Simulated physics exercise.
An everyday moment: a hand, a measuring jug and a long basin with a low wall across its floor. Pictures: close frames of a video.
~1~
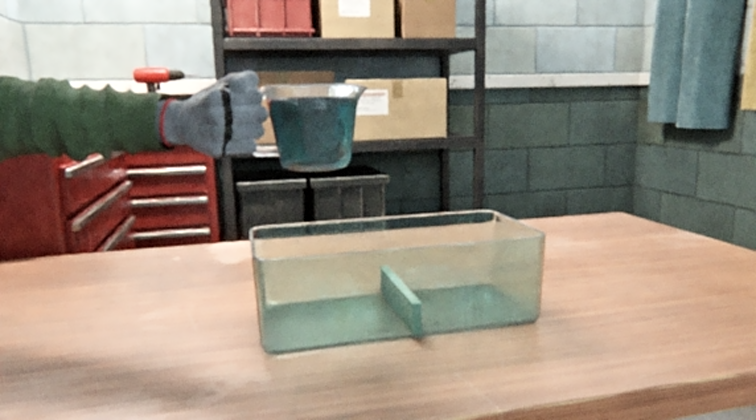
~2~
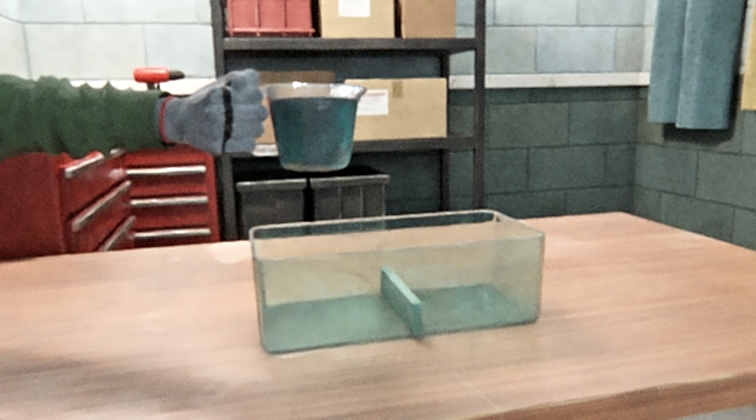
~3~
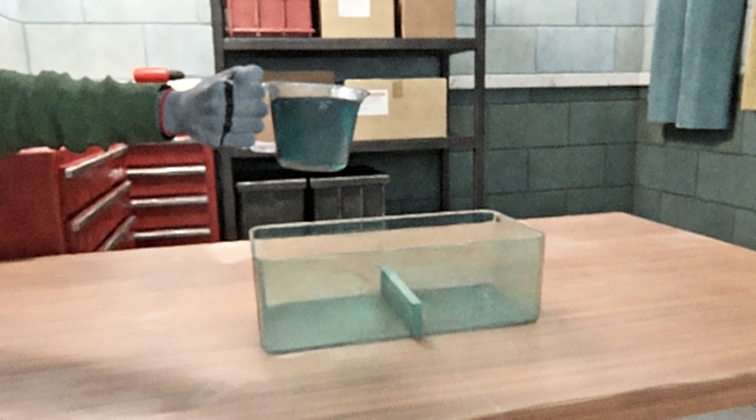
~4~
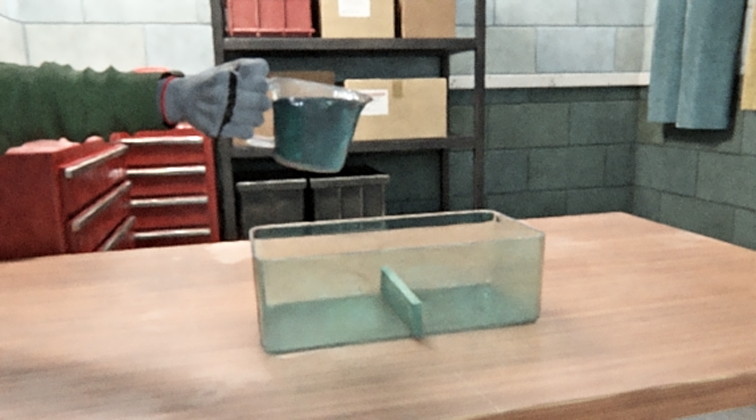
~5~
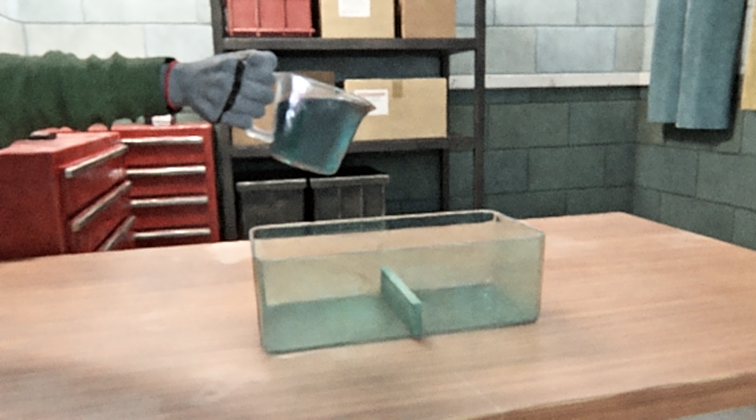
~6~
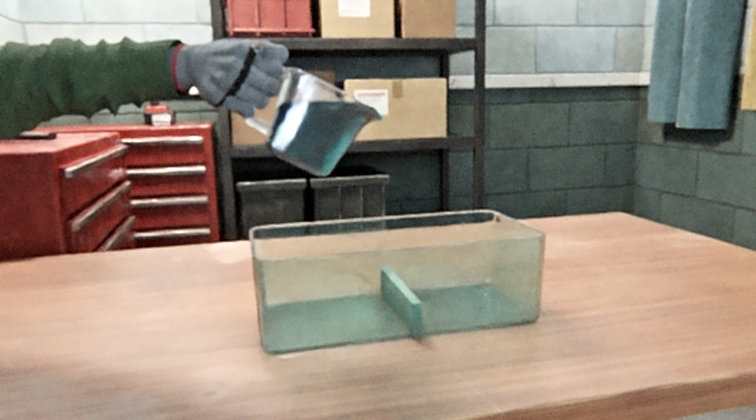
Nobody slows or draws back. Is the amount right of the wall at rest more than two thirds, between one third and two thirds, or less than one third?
It is more than two thirds.
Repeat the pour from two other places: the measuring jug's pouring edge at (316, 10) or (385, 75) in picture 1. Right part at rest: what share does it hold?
Estimate, first then second: 25 per cent and 95 per cent.
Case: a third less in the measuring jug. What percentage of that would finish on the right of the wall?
My estimate is about 75 percent.
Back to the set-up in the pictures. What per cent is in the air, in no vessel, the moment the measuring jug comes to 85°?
Estimate: Some 30 per cent.
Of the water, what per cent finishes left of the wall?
Share approx. 15 %.
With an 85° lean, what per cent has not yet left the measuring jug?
50 %.
A moment on, the measuring jug is tipped on its side and 48 per cent is still to pour, 0 is left of the wall and 24 right of it.
Next, the measuring jug is tipped right over and 8 per cent is still to pour, 7 is left of the wall and 76 right of it.
Then the measuring jug is tipped right over and 0 per cent is still to pour, 13 is left of the wall and 85 right of it.
Later the measuring jug is tipped right over and 0 per cent is still to pour, 13 is left of the wall and 86 right of it.
At rest 13 per cent lies left of the wall, 86 right of it and 1 outside.
